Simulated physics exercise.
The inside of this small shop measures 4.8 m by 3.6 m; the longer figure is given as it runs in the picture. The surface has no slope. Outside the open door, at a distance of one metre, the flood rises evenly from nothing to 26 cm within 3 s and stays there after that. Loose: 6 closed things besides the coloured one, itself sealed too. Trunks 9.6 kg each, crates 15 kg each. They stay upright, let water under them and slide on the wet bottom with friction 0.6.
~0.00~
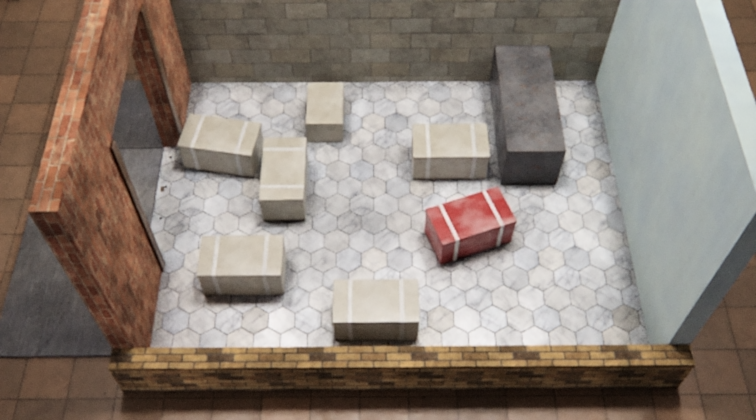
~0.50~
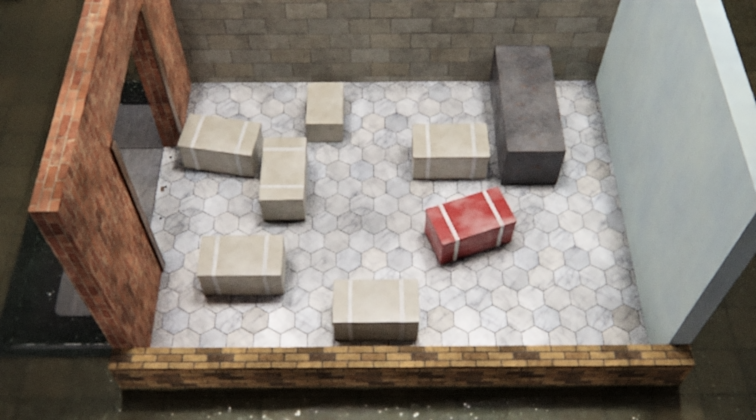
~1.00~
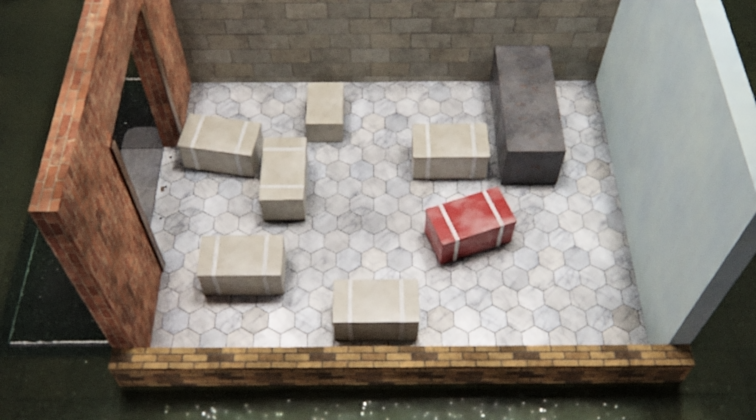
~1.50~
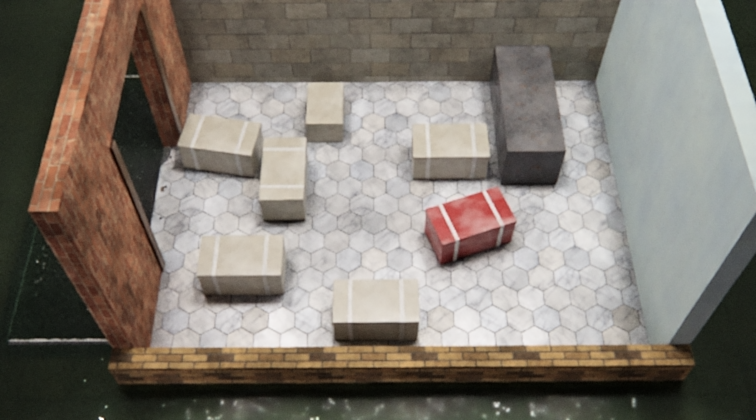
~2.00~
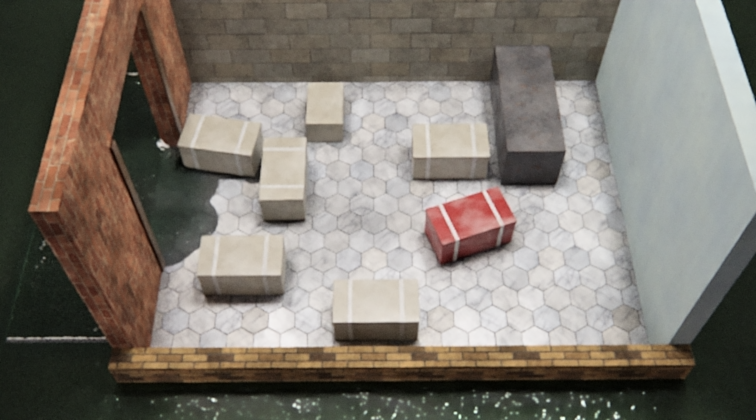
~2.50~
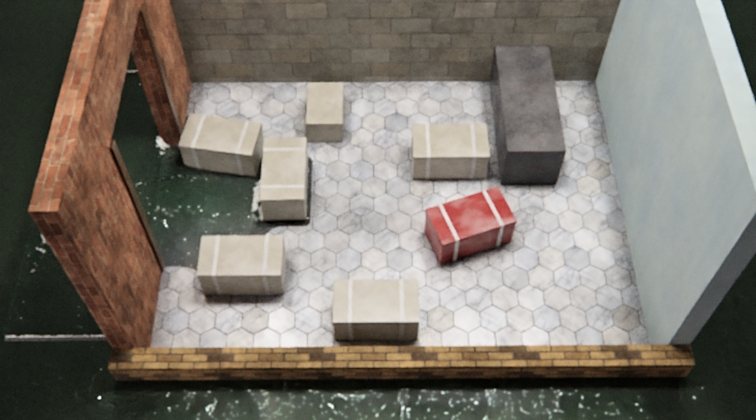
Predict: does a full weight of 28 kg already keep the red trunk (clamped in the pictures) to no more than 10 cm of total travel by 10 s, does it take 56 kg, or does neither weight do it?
Neither weight does.
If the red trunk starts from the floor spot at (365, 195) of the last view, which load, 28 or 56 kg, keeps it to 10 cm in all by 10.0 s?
The answer: You need the heavier weight.
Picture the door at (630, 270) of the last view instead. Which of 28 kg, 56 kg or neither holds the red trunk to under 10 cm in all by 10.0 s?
In that case both options fail.
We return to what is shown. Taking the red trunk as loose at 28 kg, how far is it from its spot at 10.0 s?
Close to 150 centimetres.
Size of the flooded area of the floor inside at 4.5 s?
Around 11.5 m2 of it.
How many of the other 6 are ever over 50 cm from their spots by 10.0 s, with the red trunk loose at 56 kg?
The tally stands at 6.
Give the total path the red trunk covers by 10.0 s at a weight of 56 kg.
The distance adds up to about 100 cm.
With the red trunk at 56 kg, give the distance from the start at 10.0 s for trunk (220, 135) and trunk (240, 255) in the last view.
Net displacement, in order: 50 cm; 60 cm.
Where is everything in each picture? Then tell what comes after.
In the first frame, the red trunk at (471, 215), on the bottom; 0.0 m2 under water; 0 of 7 have shifted.
In the second frame, the red trunk at (471, 215), on the bottom; 0.0 m2 under water; 0 of 7 have shifted.
In the third frame, the red trunk at (471, 215), on the bottom; water covers 0.0 m2; 0 of 7 have shifted.
In the fourth frame, the red trunk at (471, 215) rests on the ground; water covers 0.0 m2; 0 of 7 have shifted.
In the fifth frame, the red trunk at (471, 215), on the bottom; water covers 0.5 m2; 0 of 7 have shifted.
In the sixth frame, the red trunk at (471, 215) rests on the ground; 1.2 m2 under water; 0 of 7 have shifted.
After 3.5 s the red trunk would be 0 cm from its start with 28 kg and 0 cm from its start with 56 kg; 0 cm of water round it then.
After 4.5 s the red trunk would be 8 cm from its start with 28 kg and 0 cm from its start with 56 kg; 7 cm of water round it then.
After 7.0 s the red trunk would be 98 cm from its start with 28 kg and 0 cm from its start with 56 kg; 11 cm of water round it then.
After 10.0 s the red trunk would be 150 cm from its start with 28 kg and 106 cm from its start with 56 kg; 17 cm of water round it then.
